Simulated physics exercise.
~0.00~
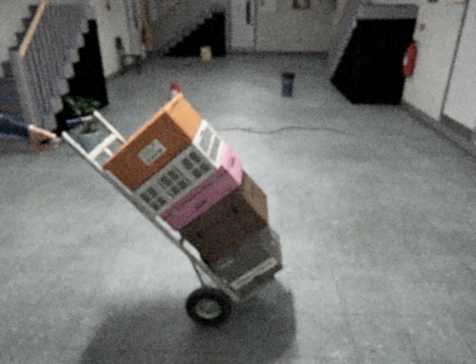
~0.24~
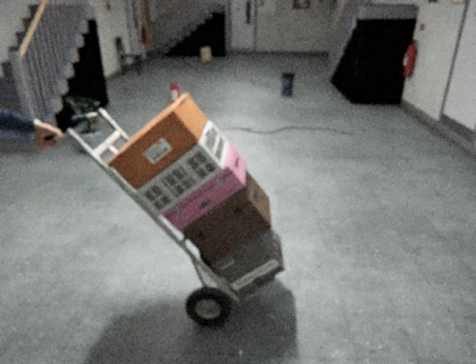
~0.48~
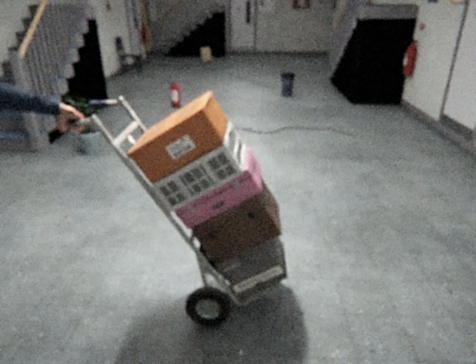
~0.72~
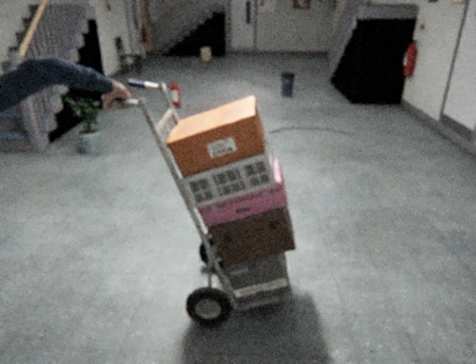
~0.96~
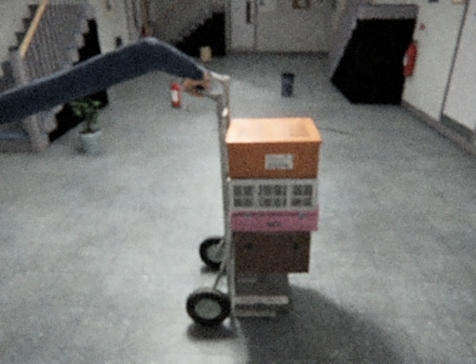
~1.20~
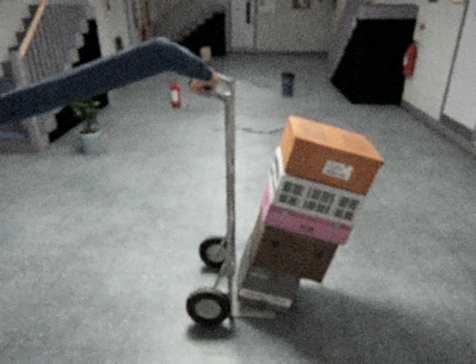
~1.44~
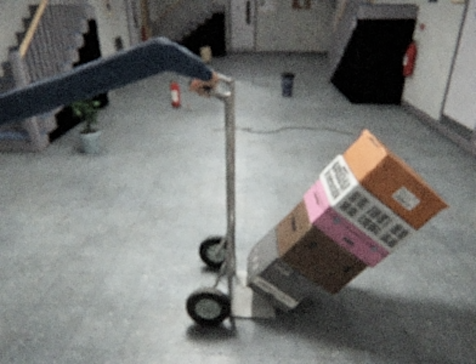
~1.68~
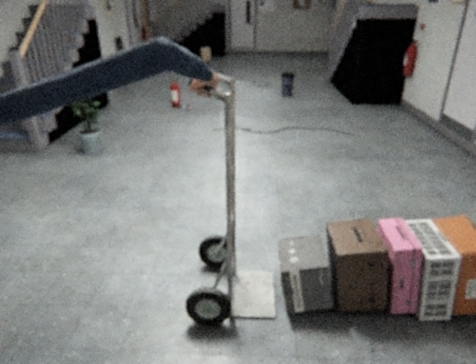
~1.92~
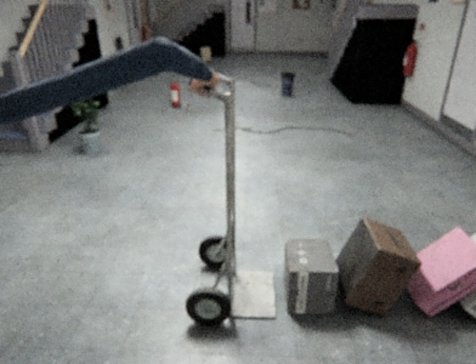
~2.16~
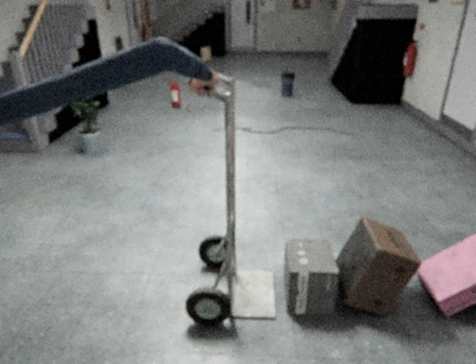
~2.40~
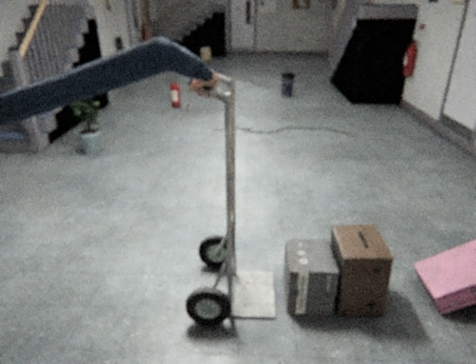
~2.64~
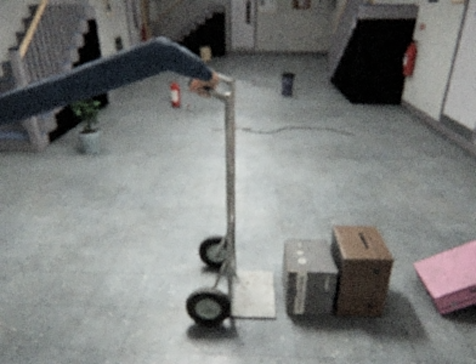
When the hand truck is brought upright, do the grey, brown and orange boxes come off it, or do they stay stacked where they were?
They come off it. The whole stack topples forward to the right, with the grey and brown boxes ending up on the floor in front of the truck and the orange one going out of view.
